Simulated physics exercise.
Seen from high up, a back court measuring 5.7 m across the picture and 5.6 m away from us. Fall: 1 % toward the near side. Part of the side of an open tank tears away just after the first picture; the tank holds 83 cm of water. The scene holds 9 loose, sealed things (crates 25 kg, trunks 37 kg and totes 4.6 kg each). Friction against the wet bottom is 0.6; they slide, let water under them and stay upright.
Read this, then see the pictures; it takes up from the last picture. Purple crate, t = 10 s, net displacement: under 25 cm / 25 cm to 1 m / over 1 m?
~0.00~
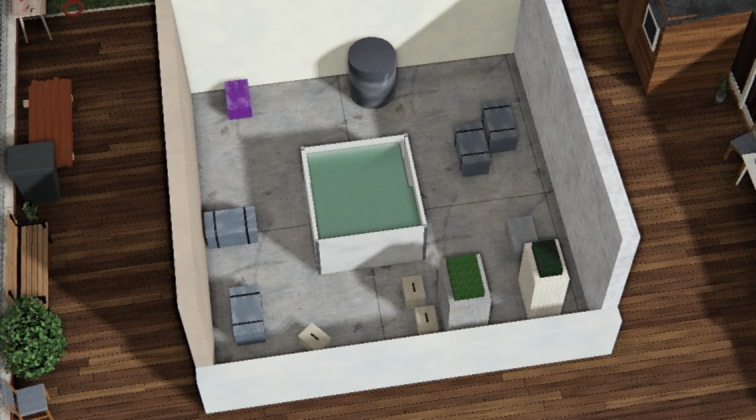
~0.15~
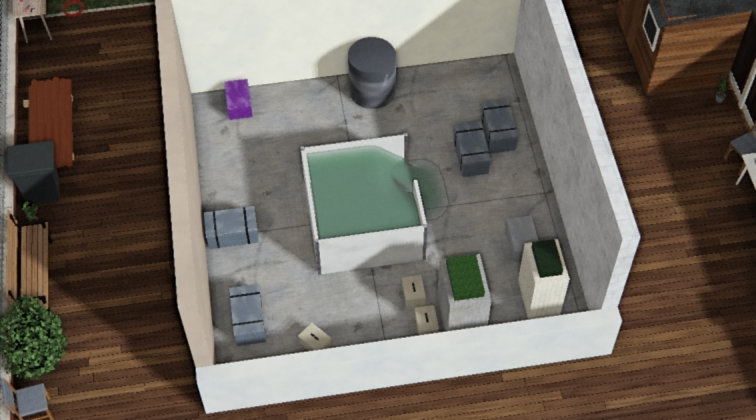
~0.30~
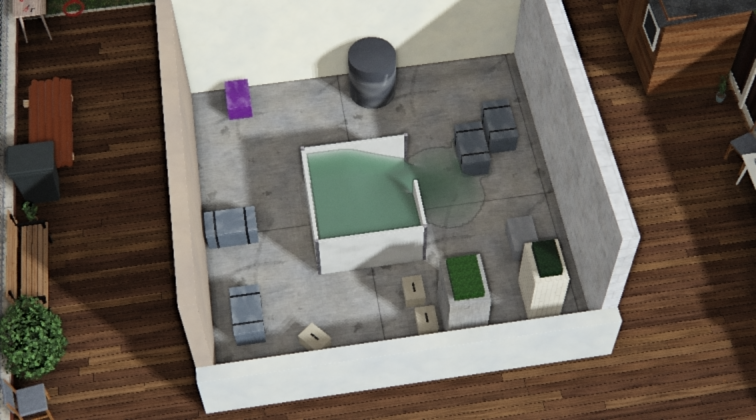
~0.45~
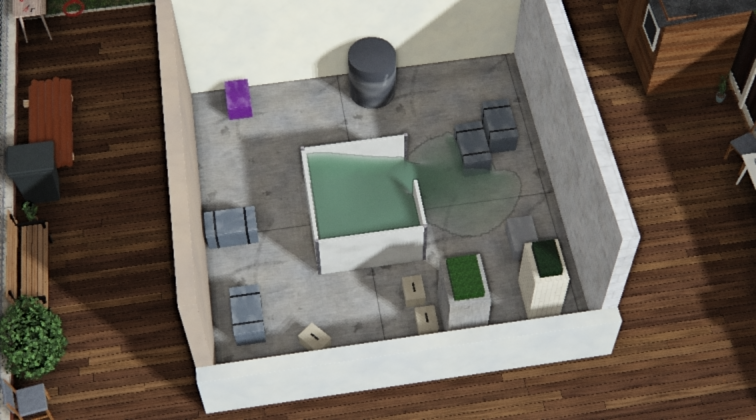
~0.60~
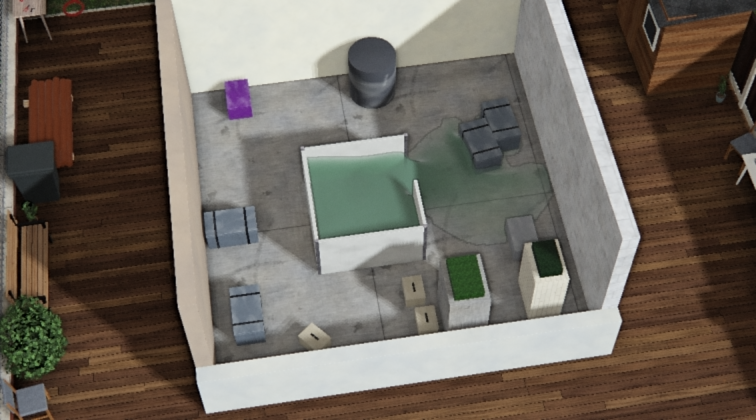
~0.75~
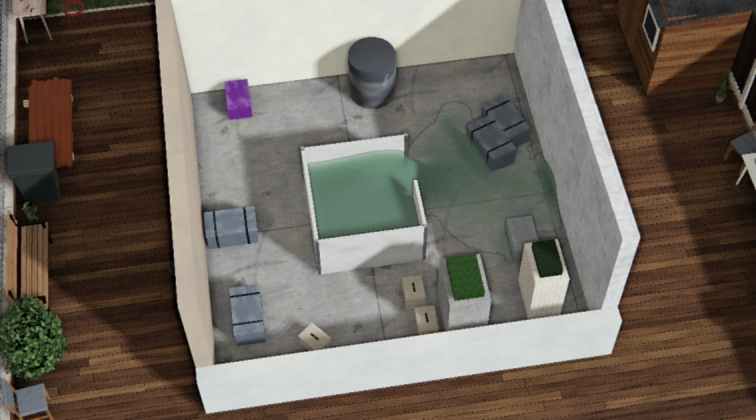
Essentially unmoved.
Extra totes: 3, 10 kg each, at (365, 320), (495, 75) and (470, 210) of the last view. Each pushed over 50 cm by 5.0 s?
Well, in that order it's lower, higher and higher.
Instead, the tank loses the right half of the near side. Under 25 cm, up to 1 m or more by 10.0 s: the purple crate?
Afterwards the purple crate is carried a long way.
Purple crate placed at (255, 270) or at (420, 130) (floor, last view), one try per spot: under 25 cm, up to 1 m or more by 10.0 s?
Respectively: It rests almost unmoved; it is shoved a long way.
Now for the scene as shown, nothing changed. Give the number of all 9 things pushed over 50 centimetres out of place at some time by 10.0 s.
All told, that gives 6.
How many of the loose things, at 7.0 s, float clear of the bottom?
The count is 3.
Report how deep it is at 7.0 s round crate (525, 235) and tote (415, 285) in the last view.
I'd put it at 11 cm and 5 cm respectively.
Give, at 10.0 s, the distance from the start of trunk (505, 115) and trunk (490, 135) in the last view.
In turn: 250 cm, 200 cm.
After 2.0 s the purple crate is near (238, 93), 0.0 m from its start, aground; 1 afloat.
After 4.5 s the purple crate is near (238, 93), 0.0 m from its start, aground; 1 afloat.
After 7.0 s the purple crate is near (238, 93), 0.0 m from its start, aground; 3 afloat.
After 10.0 s the purple crate is near (238, 93), 0.0 m from its start, aground; 3 afloat.
